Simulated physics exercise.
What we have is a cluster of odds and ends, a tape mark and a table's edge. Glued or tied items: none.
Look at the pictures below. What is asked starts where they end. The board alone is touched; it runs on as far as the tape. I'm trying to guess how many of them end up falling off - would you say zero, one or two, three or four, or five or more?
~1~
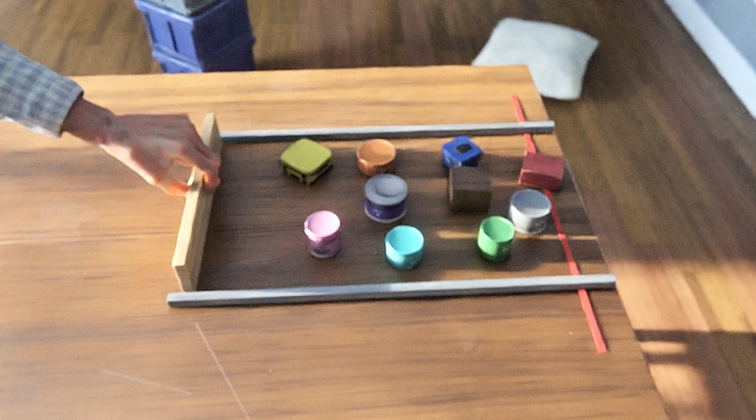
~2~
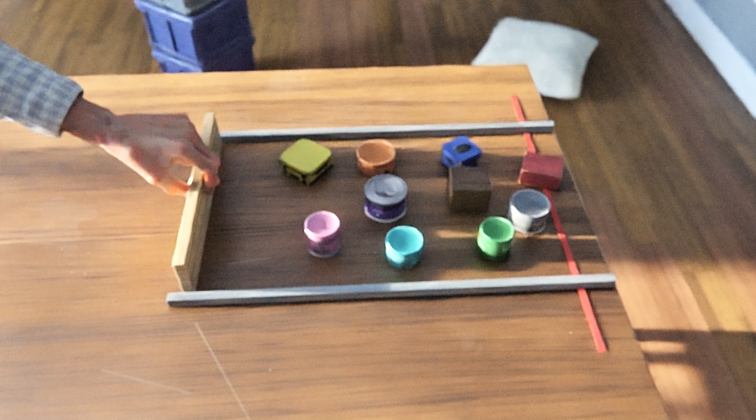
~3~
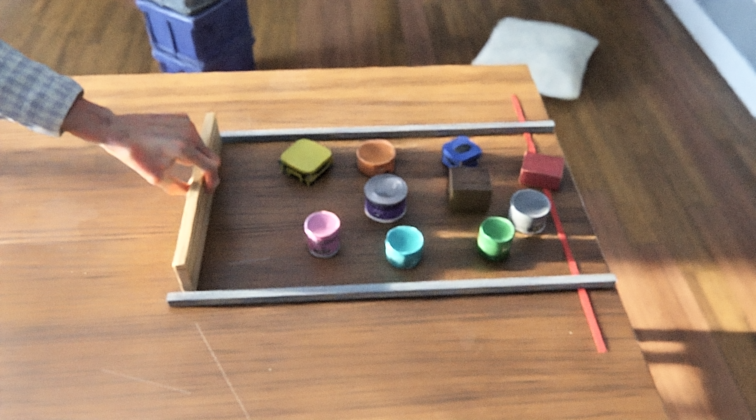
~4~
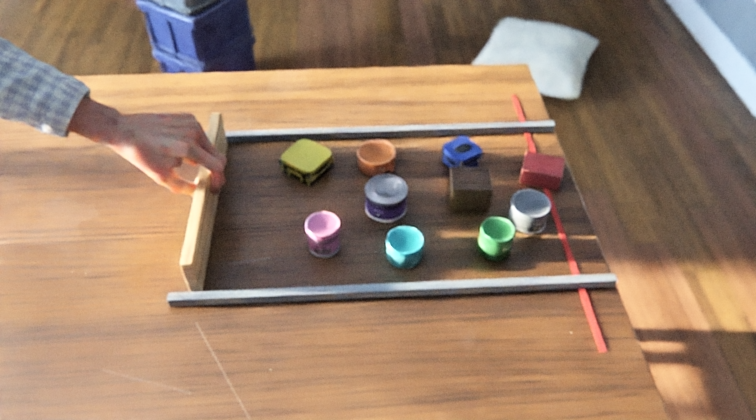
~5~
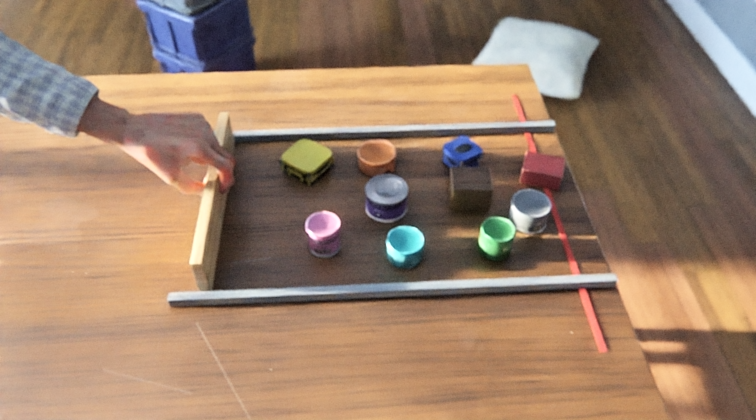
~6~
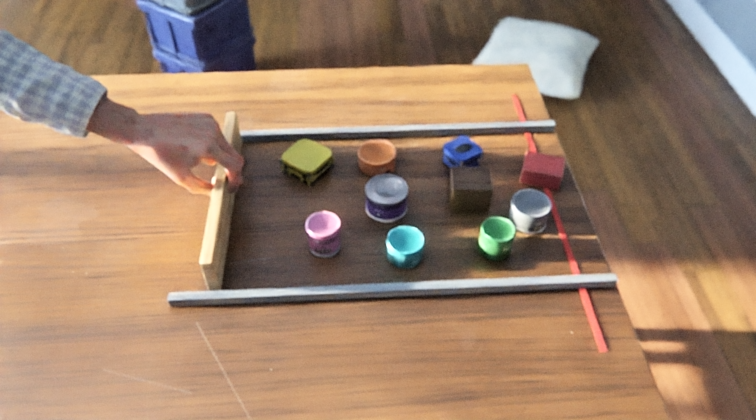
The count that drops over the edge is at least five.
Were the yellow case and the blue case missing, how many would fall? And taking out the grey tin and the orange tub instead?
First 4, then 4.
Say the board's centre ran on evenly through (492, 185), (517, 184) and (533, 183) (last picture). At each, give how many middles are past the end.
The numbers are 1, 2 and 4.
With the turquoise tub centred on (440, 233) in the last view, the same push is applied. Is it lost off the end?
From that start the object does not stay.
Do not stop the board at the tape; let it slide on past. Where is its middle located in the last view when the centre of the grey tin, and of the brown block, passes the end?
Approx. (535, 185) for the first, approx. (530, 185) for the second.
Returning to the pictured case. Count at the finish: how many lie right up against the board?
Count: 4.
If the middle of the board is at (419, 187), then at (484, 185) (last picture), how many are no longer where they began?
At that stage 7; at the next, 10.
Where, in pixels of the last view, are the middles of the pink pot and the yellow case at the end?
They end up close to (582, 224) and (552, 142).
A little later, none off yet; red block at rest near (542, 170); grey tin at rest near (529, 212); green tub at rest near (496, 239).
Next, none off yet; red block tilted a little near (595, 183); grey tin shifted about its own width near (560, 212); green tub shifted well along near (562, 238).
When it is over, the number that fall off is five or more; down, orange tub, blue case, brown block, green tub, grey tin and red block.
